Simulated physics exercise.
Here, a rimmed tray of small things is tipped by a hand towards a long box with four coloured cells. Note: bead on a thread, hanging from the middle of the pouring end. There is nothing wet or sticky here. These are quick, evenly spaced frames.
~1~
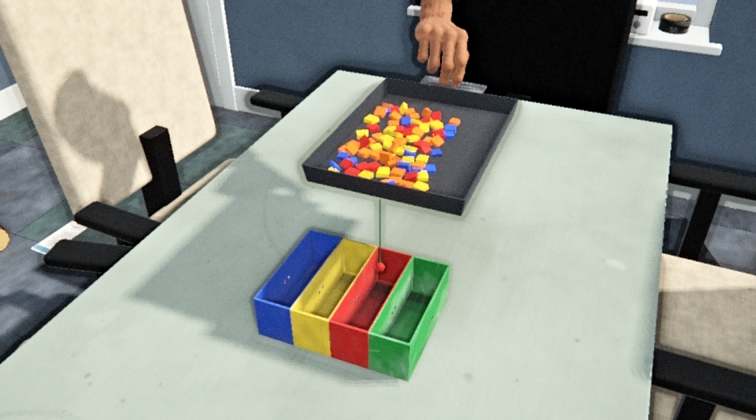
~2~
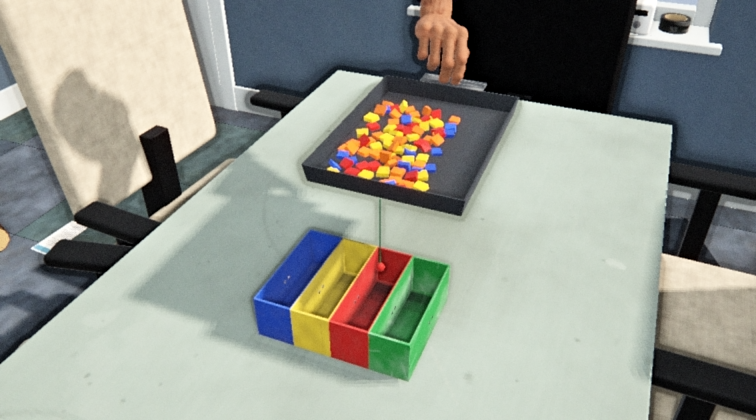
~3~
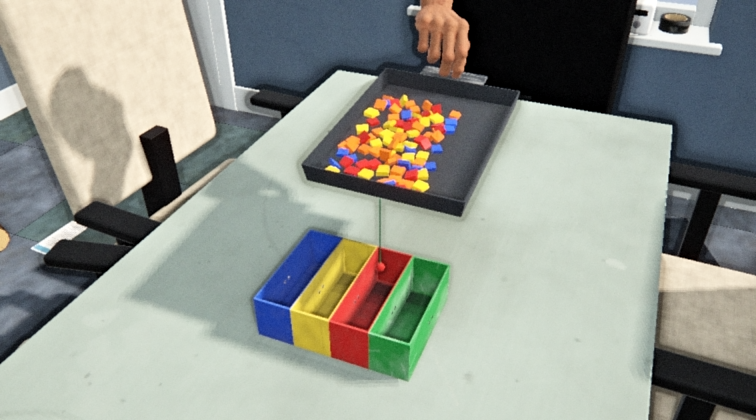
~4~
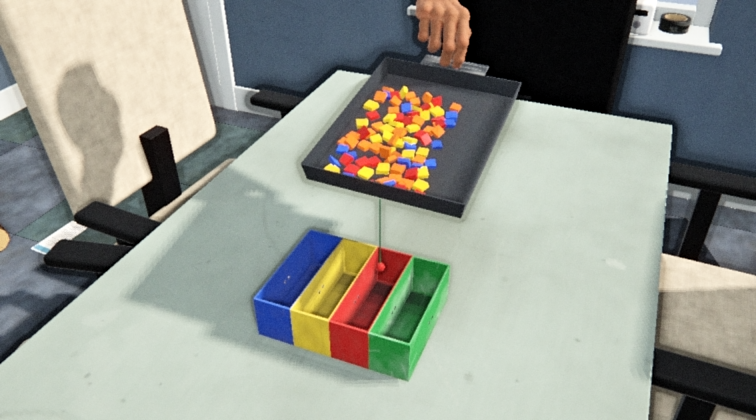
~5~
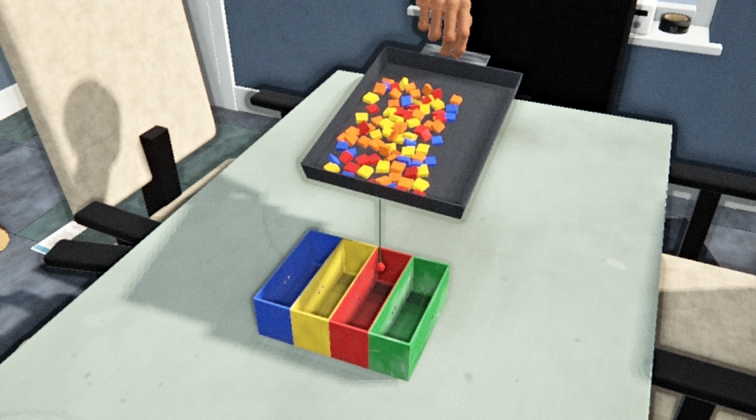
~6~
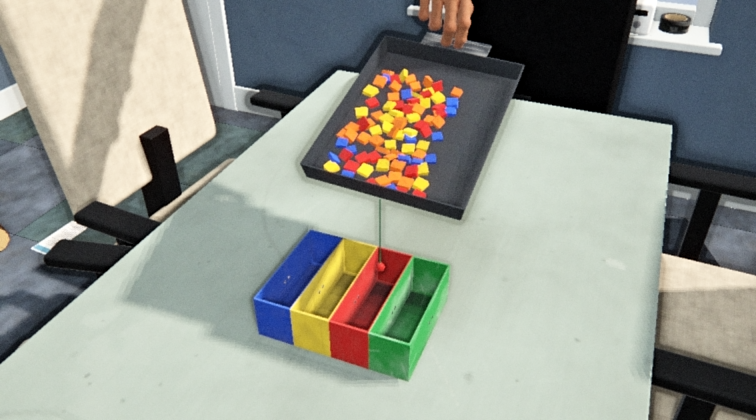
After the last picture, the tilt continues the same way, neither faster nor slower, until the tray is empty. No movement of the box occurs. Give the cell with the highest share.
Highest share: The green cell.
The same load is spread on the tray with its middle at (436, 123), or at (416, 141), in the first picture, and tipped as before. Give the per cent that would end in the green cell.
Respectively 40 and 30 per cent.
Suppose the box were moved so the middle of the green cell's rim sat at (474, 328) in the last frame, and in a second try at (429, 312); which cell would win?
The red cell, then green.
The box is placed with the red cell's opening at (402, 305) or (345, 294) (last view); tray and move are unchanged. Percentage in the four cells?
Result: 100 % and 40 %.
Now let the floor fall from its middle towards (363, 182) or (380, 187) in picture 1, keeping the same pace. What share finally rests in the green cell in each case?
The first gives 0 %, the second 20 %.
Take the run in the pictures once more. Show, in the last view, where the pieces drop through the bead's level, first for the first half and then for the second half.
The opening half passes (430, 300), the closing half (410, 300).
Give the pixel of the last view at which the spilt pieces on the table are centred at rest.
Somewhere near (446, 362), I think.
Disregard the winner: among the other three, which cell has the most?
Second place belongs to the cell in red.
Soon, tray tipped steeply; nearly all on the tray; a stray few falling or outside the box.
A while on, tray tipped right over; most on the tray; a stray few in the green cell; a stray few in the red cell; a small part falling or outside the box.
Towards the end, tray tipped past a quarter turn; about a third in the green cell; about a quarter in the red cell; a small part in the yellow cell; about a third falling or outside the box.
Finally, tray tipped past a quarter turn; about a third in the green cell; about a quarter in the red cell; a small part in the yellow cell; none in the blue cell; about a third outside the box.
